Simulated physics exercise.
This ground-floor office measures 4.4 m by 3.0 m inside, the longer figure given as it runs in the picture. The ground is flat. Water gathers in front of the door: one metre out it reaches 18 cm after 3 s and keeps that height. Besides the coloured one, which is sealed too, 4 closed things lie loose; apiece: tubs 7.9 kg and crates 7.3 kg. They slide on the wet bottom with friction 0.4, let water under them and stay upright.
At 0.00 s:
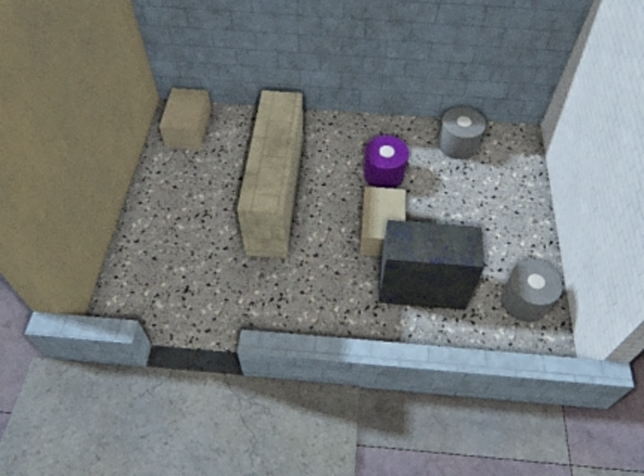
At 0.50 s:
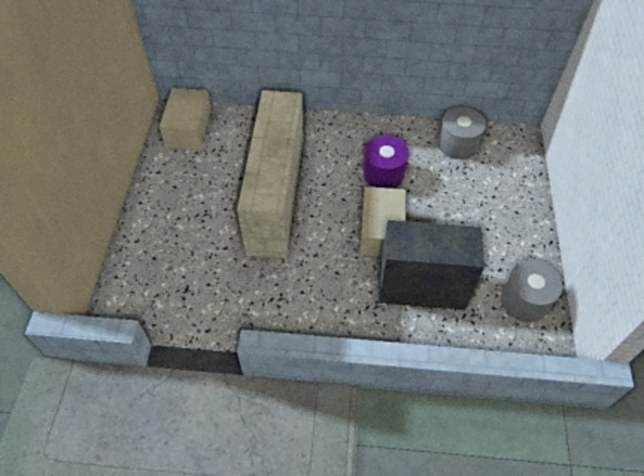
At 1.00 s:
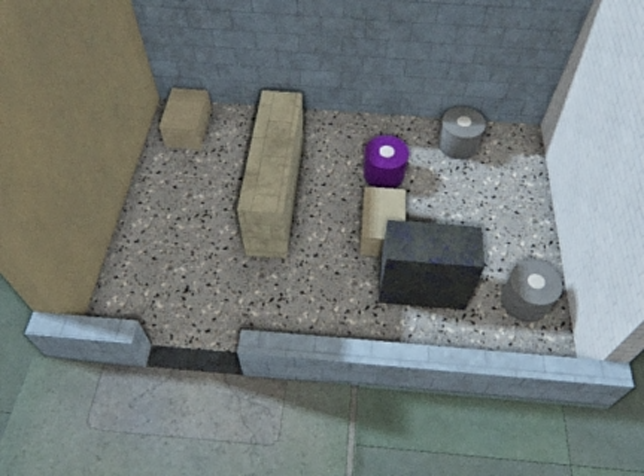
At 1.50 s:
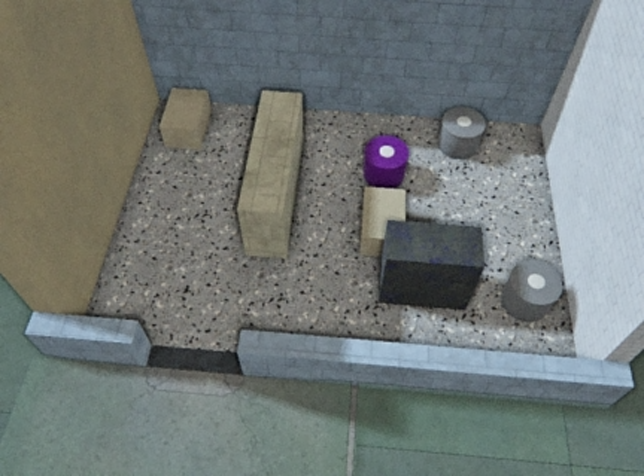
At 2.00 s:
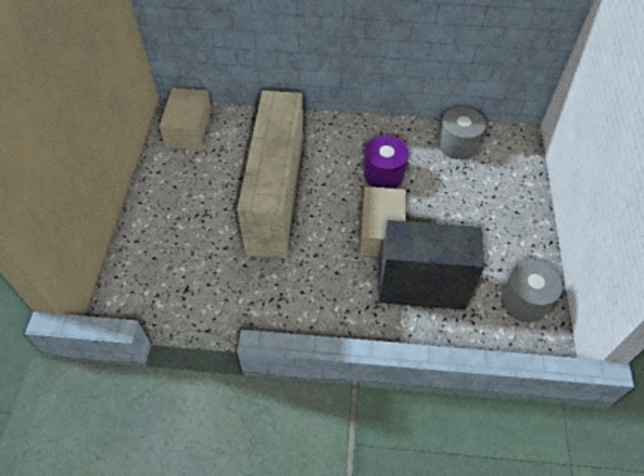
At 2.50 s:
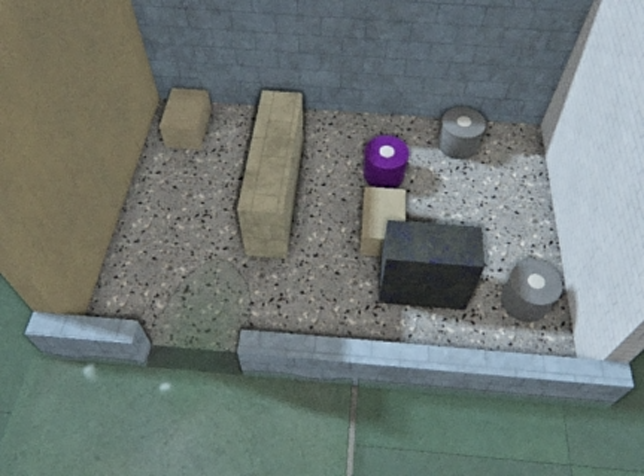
Greenish water spreads outside the doorway, then slips just inside while the tubs and crates stay still.
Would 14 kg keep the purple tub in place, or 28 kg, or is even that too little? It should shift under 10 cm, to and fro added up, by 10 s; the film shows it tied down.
I expect that the lower weight is enough.
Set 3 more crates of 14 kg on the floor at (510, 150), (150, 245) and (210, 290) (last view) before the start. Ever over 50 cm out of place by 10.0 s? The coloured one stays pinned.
In that order: Under, past it, past it.
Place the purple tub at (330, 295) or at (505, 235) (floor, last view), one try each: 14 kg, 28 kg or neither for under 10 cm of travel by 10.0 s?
In that order: The smaller is enough; either load holds.
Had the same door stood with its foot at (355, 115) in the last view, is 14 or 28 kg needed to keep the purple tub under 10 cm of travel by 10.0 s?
In that case only the higher weight holds it.
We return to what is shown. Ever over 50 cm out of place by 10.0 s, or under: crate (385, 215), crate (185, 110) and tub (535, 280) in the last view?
In turn: More, over, less.
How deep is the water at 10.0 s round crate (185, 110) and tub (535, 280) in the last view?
Roughly 6 and 3 cm.
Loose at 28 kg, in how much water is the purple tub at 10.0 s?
About 4 cm.
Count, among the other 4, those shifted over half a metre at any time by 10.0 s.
3 of them.
After 3.5 s the purple tub would be 0 cm from its start with 14 kg and 0 cm from its start with 28 kg; 0 cm of water round it then.
After 4.5 s the purple tub would be 0 cm from its start with 14 kg and 0 cm from its start with 28 kg; 0 cm of water round it then.
After 7.0 s the purple tub would be 0 cm from its start with 14 kg and 0 cm from its start with 28 kg; 3 cm of water round it then.
After 10.0 s the purple tub would be 0 cm from its start with 14 kg and 0 cm from its start with 28 kg; 4 cm of water round it then.
